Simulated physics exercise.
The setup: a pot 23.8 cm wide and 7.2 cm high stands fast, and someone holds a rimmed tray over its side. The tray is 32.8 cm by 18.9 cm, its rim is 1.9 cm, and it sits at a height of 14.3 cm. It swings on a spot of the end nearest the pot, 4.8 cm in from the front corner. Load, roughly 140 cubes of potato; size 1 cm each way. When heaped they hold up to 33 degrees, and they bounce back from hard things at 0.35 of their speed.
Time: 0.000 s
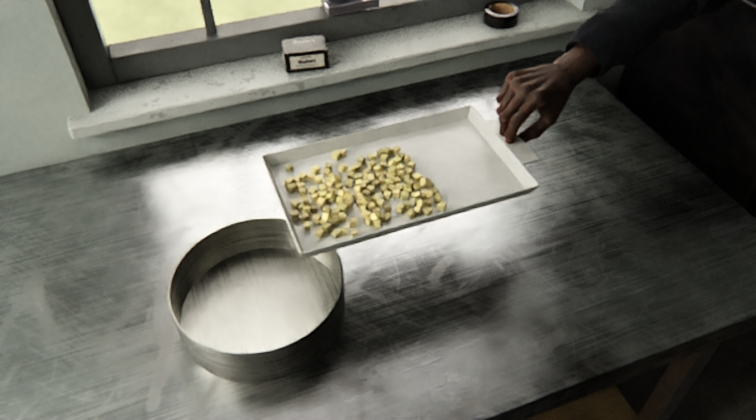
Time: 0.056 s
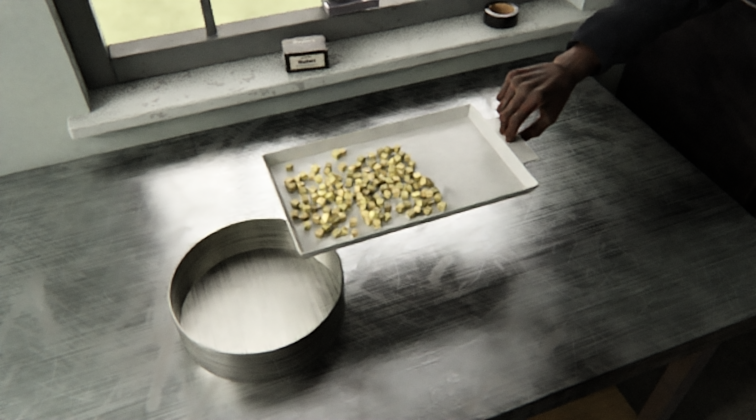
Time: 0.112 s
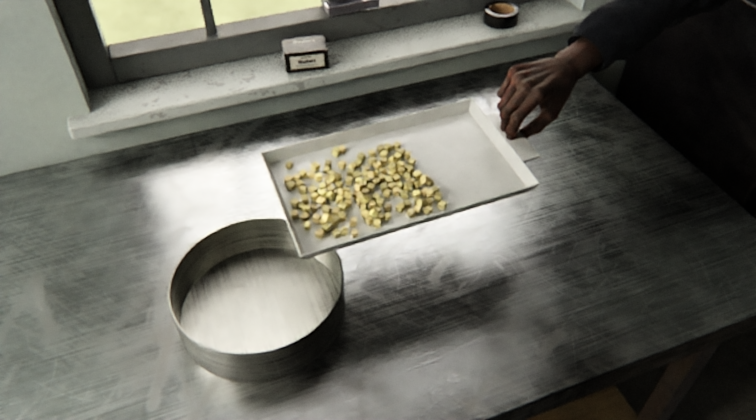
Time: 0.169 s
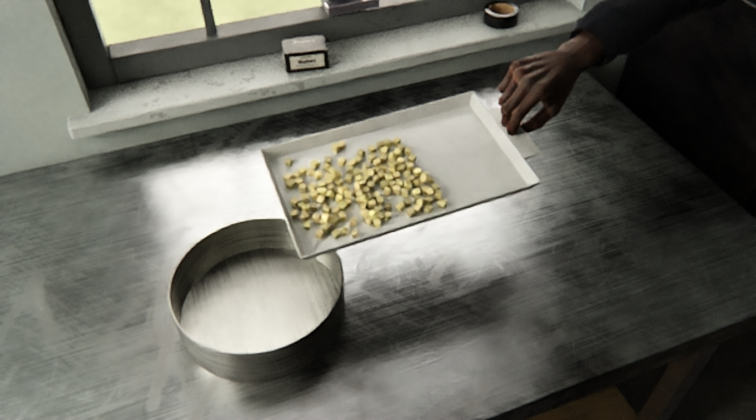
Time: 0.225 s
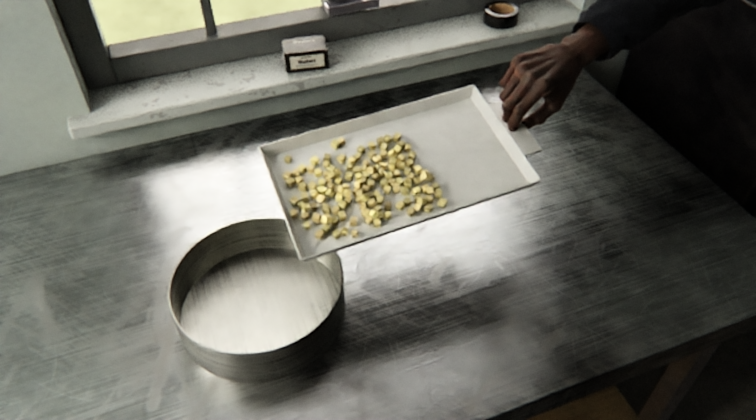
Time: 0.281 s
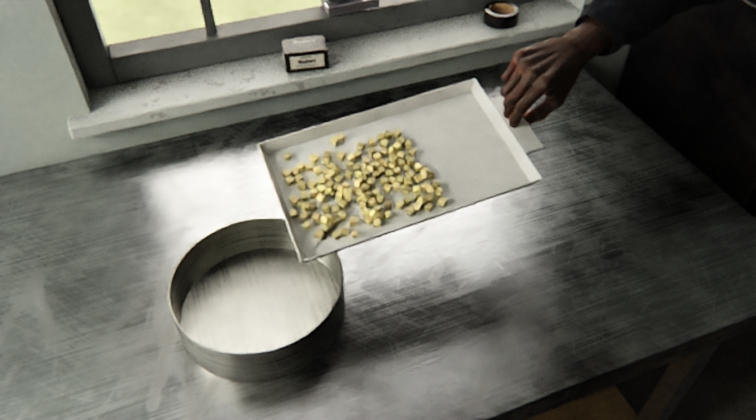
A hand held a white rimmed tray of small yellowish potato cubes partly over a round metal pot on a dark table, then slightly raised its right end, tilting it gently toward the pot.
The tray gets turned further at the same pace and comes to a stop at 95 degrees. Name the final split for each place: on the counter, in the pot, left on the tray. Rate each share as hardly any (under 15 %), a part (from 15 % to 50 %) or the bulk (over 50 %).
Counter: A part; pot: The bulk; tray: Hardly any.
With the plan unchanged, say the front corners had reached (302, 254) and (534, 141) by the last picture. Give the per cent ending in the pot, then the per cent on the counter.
The pot gets 100 and the counter 0.
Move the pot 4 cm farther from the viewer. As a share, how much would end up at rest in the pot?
Near 30 per cent in that case.
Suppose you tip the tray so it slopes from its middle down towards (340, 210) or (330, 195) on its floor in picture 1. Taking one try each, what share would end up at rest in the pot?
First try: About 100 percent; second try: About 80 percent.
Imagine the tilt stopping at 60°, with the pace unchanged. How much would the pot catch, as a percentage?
Around 5 in a hundred.
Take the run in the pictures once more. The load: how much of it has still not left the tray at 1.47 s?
Roughly 85 percent of the load, I'd say.
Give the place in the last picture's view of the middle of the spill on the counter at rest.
About (369, 346).
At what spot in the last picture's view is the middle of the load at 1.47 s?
Near (346, 231).
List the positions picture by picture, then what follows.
The first picture shows tray tilt 0 degrees, front corners at (304, 248) and (532, 183); middle of the pieces at (363, 188); pot at (257, 279).
The second picture shows tray tilt 1 degrees, front corners at (304, 248) and (532, 183); middle of the pieces at (363, 187).
The third picture shows tray tilt 3 degrees, front corners at (305, 249) and (532, 181); middle of the pieces at (363, 186).
The fourth picture shows tray tilt 6 degrees, front corners at (305, 251) and (533, 179), lowest corner left front; middle of the pieces at (363, 184).
The fifth picture shows tray tilt 9 degrees, front corners at (305, 253) and (534, 178), lowest corner left front; middle of the pieces at (363, 182).
The sixth picture shows tray tilt 12 degrees, front corners at (305, 254) and (534, 176), lowest corner left front; middle of the pieces at (363, 180); pot at (257, 279). The tray's pace is about 55 degrees a second.
After 1.00 s, tilt 51 degrees; the tray holds 100 %, the pot 0 %.
After 1.47 s, tilt 76 degrees; the tray holds 85 %, the pot 5 %.
Then, at 2.02 s, tilt 95 degrees; the tray holds 0 %, the pot 60 %.
At rest (3.1 s), counter 40 %, pot 60 %, tray 0 %.
